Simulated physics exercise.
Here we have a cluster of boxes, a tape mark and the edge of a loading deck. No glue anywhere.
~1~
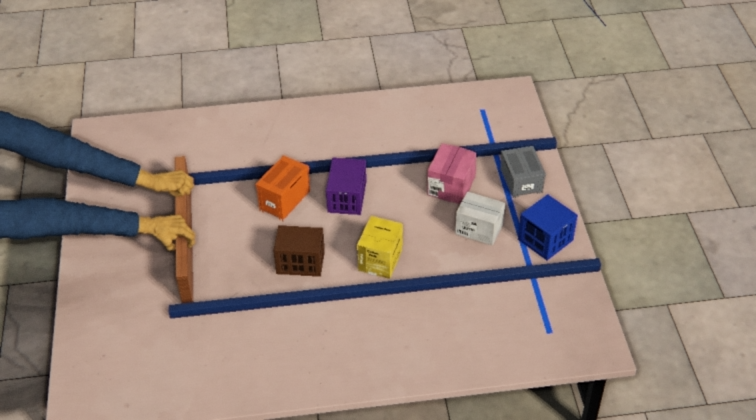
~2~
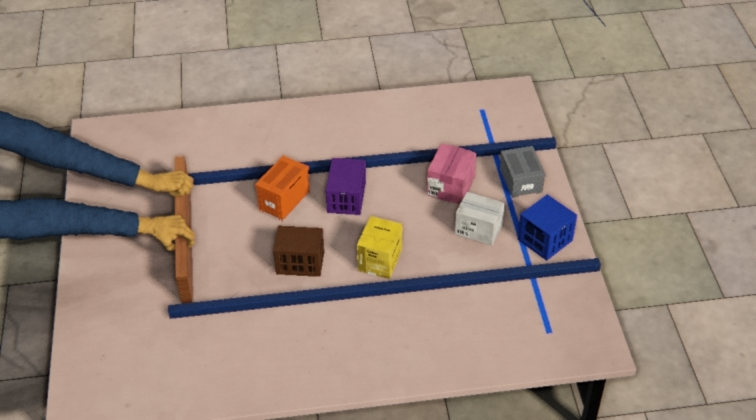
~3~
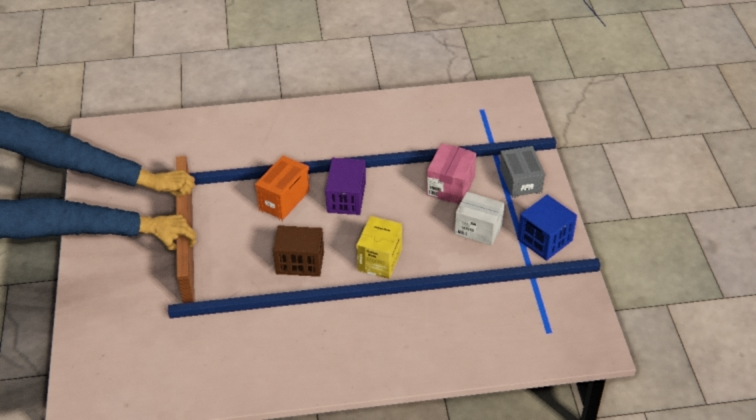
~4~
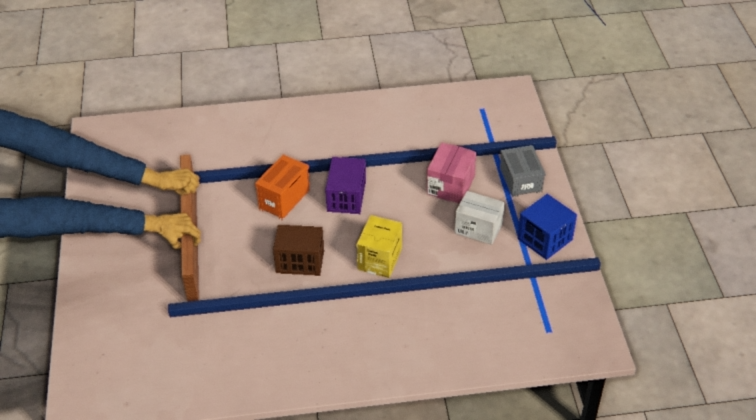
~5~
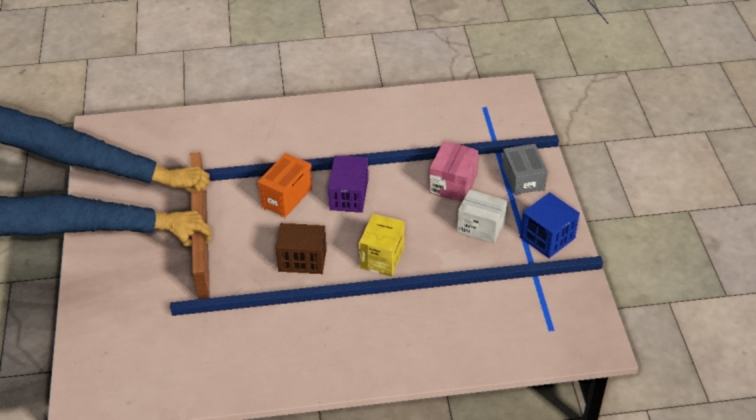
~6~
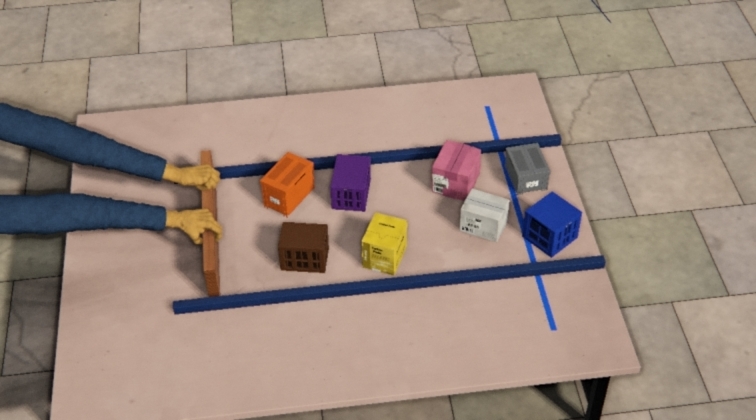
On a pale table above a stone-tiled floor, two gloved hands hold a wooden plank at the left end of two blue rails, with eight coloured boxes between the plank and the table's right side. The plank stays still at first, then the hands slide it slightly rightward, leaving a gap before the boxes.
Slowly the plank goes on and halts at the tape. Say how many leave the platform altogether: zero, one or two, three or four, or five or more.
Here the number that fall off is three or four.
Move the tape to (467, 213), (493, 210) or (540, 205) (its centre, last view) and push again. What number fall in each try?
Down on the ground: 1, 2 and 6.
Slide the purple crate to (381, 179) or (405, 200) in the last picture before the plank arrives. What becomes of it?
In turn it remains up; does not fall.
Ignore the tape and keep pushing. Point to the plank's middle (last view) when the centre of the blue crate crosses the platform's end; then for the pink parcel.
Its middle is around (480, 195) and around (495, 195).
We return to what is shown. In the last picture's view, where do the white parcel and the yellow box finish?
The white parcel at (574, 192), the yellow box at (590, 231).
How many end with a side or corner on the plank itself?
2 of them.
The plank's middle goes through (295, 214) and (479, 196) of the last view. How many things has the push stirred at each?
First 2, then 8.
Early on, none off yet; blue crate at rest near (552, 224); grey tote at rest near (527, 169); white parcel at rest near (484, 215).
A while later, none off yet; blue crate travelled a little near (570, 220); grey tote travelled about its own width near (570, 165); white parcel travelled about its own width near (528, 202).
Finally, the number that fall off is three or four; lost, pink parcel, grey tote and blue crate.
